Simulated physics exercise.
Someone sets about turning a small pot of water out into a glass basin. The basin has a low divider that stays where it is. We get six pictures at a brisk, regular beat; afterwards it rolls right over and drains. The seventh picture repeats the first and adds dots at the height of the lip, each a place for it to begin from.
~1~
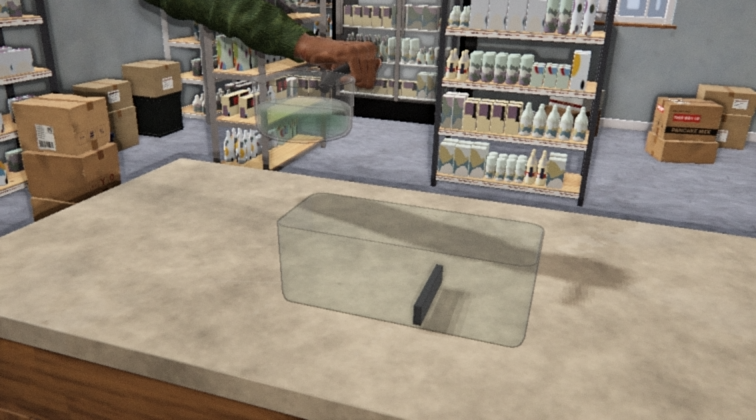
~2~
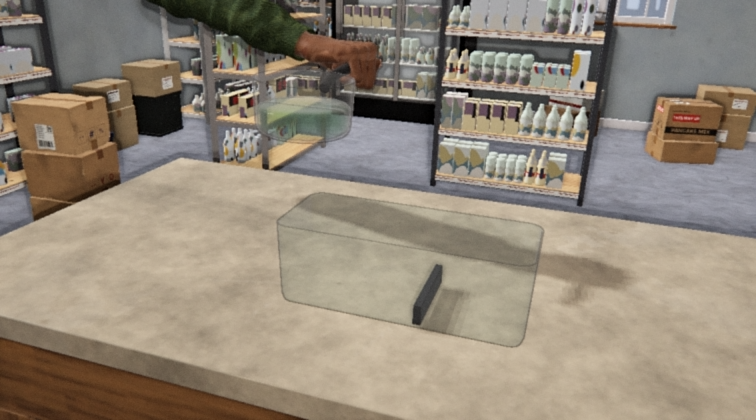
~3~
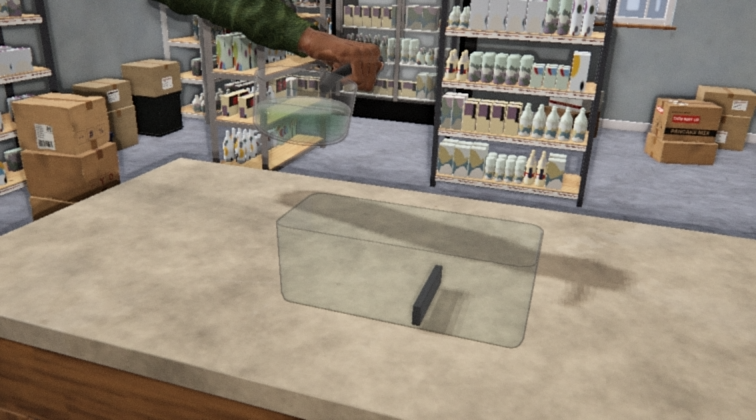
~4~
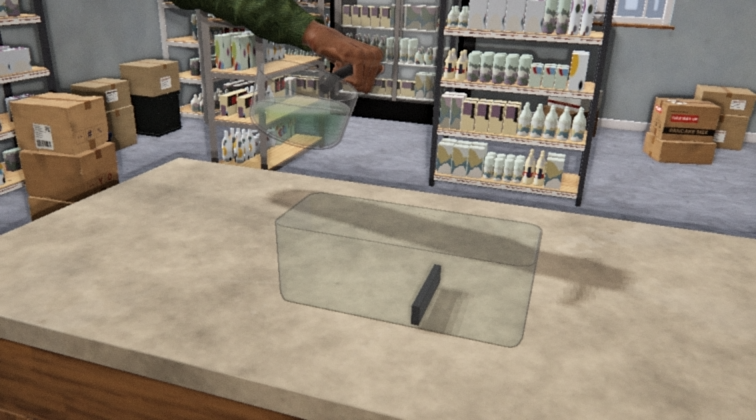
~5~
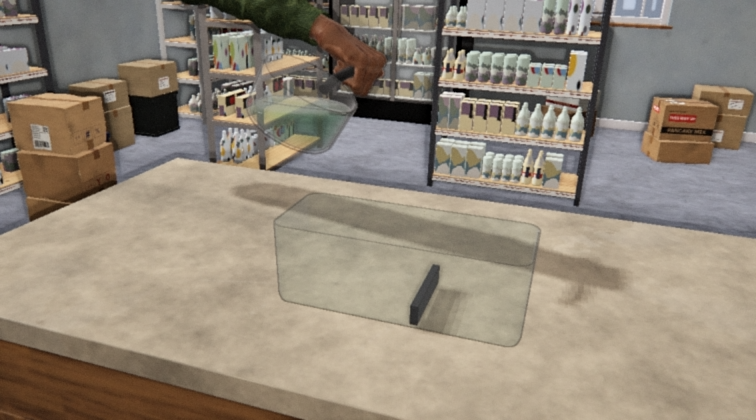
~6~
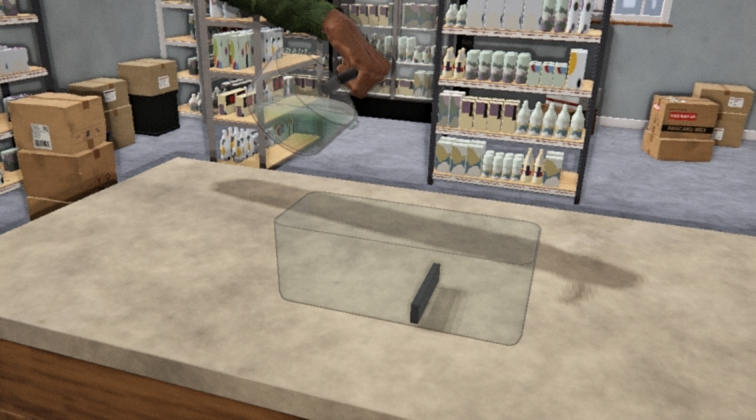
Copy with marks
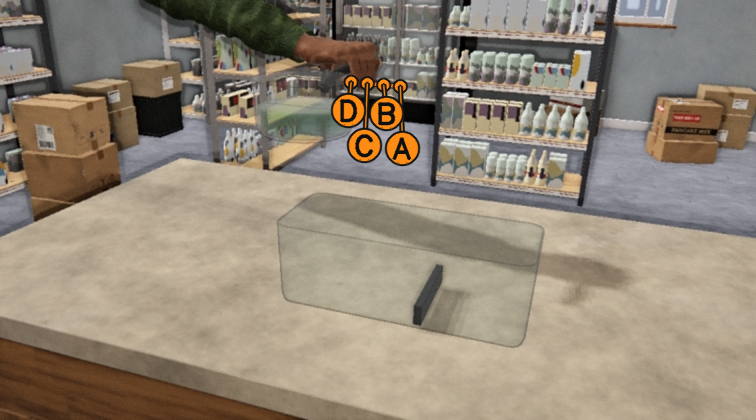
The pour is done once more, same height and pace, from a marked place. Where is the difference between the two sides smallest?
Take A.
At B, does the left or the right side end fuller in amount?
The left one.
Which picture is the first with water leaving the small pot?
Picture 6.
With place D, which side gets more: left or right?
The left side.
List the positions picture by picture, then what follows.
In the first picture, upright, lip at (349, 82); basin from (284, 296) to (524, 346); top of the wall at (430, 284); nothing has left yet.
In the second picture, tipped about 2°, lip at (350, 83); nothing has left yet.
In the third picture, tipped about 8°, lip at (352, 89); nothing has left yet.
In the fourth picture, tipped about 17°, lip at (353, 98); nothing has left yet.
In the fifth picture, tipped about 29°, lip at (352, 110); nothing has left yet.
In the sixth picture, tipped about 43°, lip at (350, 121); water is over the lip, down to (354, 126).
On the marked copy, A at (400, 86); B at (383, 85); C at (367, 83); D at (351, 82).
For place A, about 49 % ends left of the wall and 50 % right of it.
For place B, about 81 % ends left of the wall and 18 % right of it.
For place C, about 90 % ends left of the wall and 9 % right of it.
For place D, about 89 % ends left of the wall and 11 % right of it.
